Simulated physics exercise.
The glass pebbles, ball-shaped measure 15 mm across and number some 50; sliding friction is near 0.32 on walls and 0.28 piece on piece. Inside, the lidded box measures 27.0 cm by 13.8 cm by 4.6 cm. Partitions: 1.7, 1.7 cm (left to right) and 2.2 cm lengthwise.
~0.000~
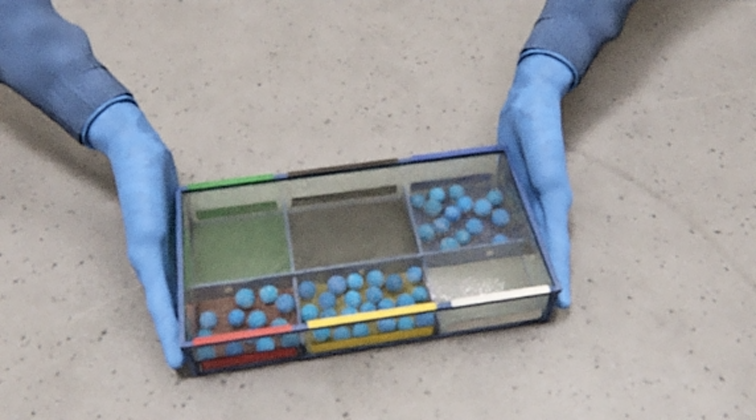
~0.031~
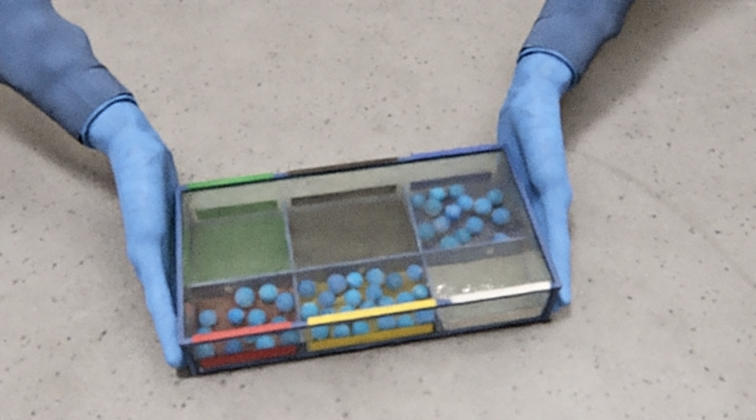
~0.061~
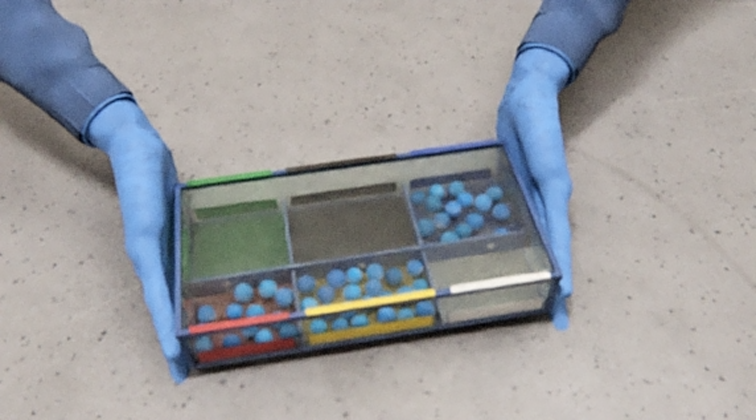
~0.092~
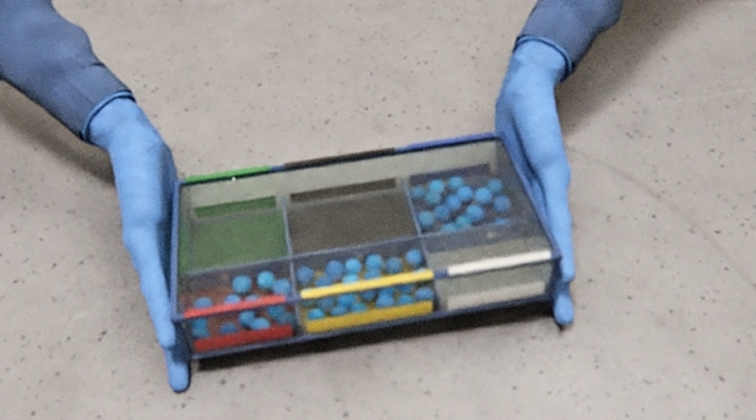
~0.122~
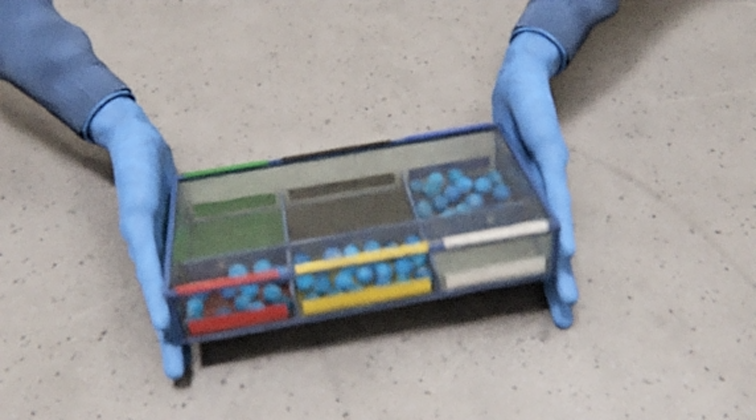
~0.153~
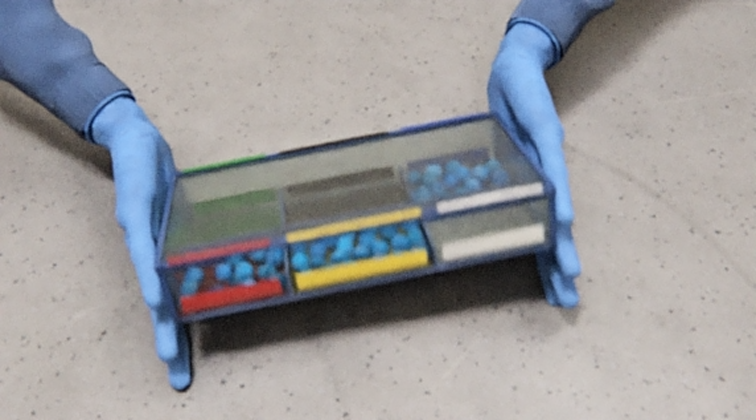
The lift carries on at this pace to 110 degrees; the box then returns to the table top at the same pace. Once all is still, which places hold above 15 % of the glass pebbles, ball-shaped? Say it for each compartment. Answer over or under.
Red compartment: Under; blue compartment: Over; green compartment: Over; yellow compartment: Under; white compartment: Under; black compartment: Over.
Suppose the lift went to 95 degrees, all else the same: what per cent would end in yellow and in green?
Yellow 0, green 40.
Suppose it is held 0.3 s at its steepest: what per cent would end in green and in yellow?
Then: Green 50, yellow 0.
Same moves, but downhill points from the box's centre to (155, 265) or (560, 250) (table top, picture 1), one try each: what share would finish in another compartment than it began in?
About 75 and 70 per cent.
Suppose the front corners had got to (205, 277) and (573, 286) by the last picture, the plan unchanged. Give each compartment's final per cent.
Red 0, blue 40, green 0, yellow 5, white 55, black 0.
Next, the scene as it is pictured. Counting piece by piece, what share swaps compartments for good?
About 75 per cent.
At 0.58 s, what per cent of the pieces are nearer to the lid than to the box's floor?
Roughly 90 per cent.
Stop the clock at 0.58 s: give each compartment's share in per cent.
Red 20, blue 30, green 10, yellow 30, white 0, black 10.
Then, at 0.58 s, tilt 109 degrees; red 20 %, blue 30 %, green 10 %, yellow 30 %, black 10 %.
After 0.86 s, tilt 45 degrees; blue 25 %, green 45 %, black 30 %.
After 1.24 s, tilt 0 degrees; blue 25 %, green 45 %, black 30 %.
In the end, at 1.9 s, red 0 %, blue 25 %, green 45 %, yellow 0 %, white 0 %, black 30 %.
